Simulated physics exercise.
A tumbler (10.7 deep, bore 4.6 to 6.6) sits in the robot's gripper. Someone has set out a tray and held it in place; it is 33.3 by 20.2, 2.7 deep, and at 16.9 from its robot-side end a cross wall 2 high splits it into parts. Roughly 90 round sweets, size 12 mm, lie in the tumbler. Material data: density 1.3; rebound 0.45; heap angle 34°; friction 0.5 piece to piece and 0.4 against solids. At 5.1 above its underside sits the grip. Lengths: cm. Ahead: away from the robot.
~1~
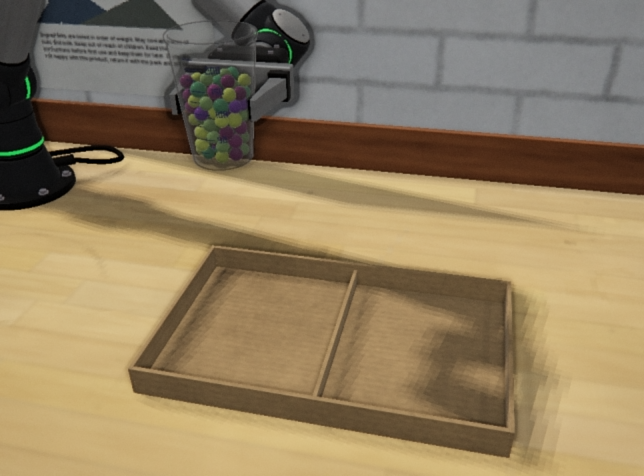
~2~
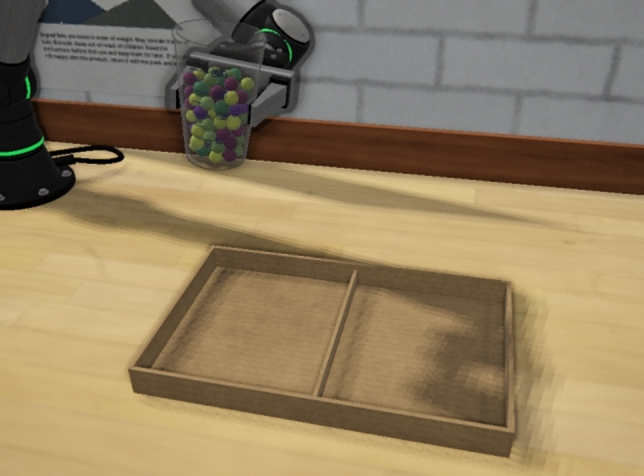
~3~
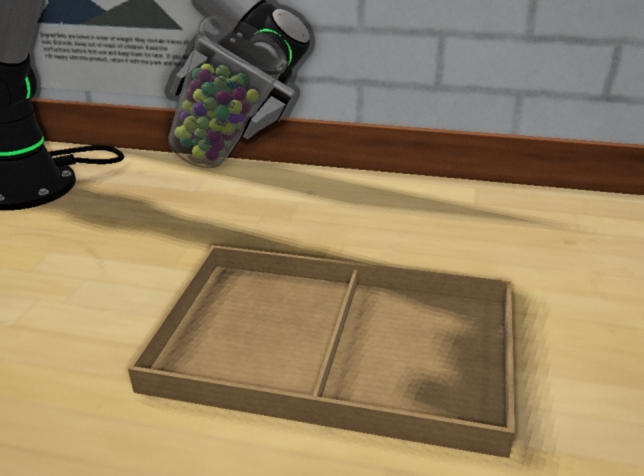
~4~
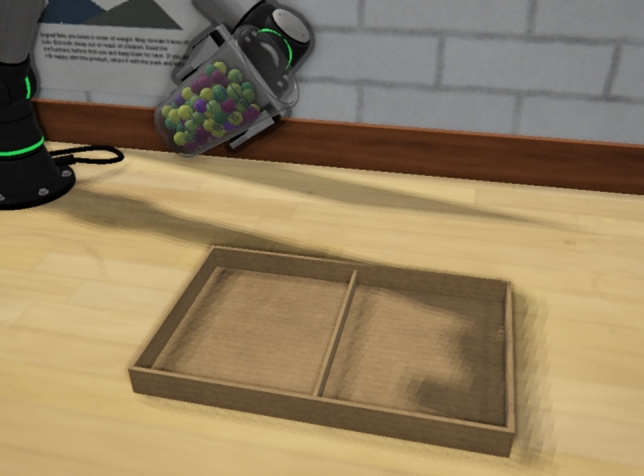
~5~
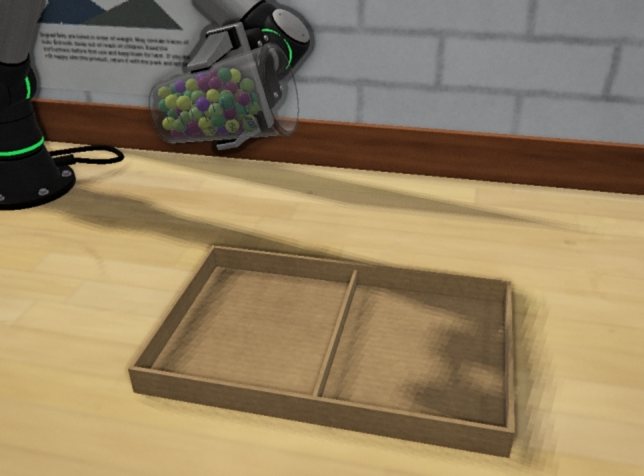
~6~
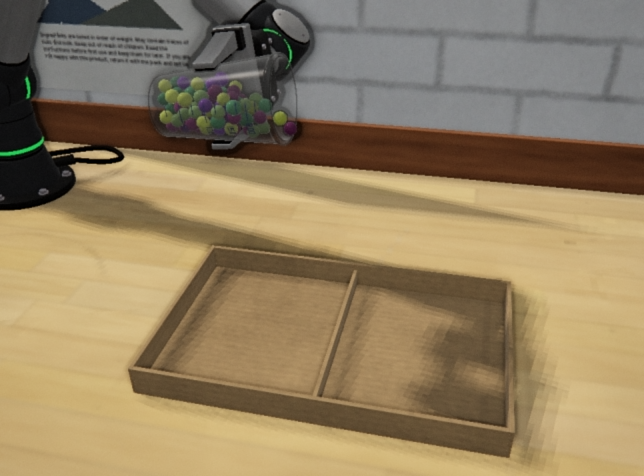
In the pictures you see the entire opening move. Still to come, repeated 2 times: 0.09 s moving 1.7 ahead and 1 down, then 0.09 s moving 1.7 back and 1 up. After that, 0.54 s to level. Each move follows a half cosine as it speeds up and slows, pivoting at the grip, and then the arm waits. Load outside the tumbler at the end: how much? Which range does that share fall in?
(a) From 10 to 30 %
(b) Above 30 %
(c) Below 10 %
From 10 to 30 % (a).
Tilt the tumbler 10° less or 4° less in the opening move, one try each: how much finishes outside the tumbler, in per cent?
I'd expect close to 5 and then 10 per cent.
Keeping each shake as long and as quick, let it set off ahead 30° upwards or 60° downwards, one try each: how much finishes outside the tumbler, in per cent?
Try one gives about 40 in a hundred, try two about 10 in a hundred.
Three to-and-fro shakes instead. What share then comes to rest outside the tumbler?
It would then be around 30 per cent.
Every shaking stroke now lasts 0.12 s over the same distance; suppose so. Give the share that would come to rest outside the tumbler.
Roughly 20 percent would.
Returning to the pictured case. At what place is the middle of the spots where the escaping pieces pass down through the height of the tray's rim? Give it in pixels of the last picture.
Estimated centre near (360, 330) in pixels.
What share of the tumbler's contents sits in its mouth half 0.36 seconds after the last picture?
Close to 55 in a hundred.
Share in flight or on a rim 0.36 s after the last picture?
Logged share: Close to 6 per cent.
Then, 0.36 s on, tilted 83° forward, highest piece 25 above the table; 78 in the tumbler, 6 in the far-side part, 1 in the robot-side part, 5 in flight or on a rim.
Then, 0.72 s on, tilted 21° forward, highest piece 29 above the table; 71 in the tumbler, 13 in the far-side part, 5 in the robot-side part, 1 in flight or on a rim.
Then, 1.10 s on, level, highest piece 27 above the table; 71 in the tumbler, 14 in the far-side part, 5 in the robot-side part.
Then, 2.15 s on, level, highest piece 27 above the table; 71 in the tumbler, 14 in the far-side part, 5 in the robot-side part.
In the end, 71 in the tumbler, 14 in the far-side part, 5 in the robot-side part. That is 21 % outside the tumbler.
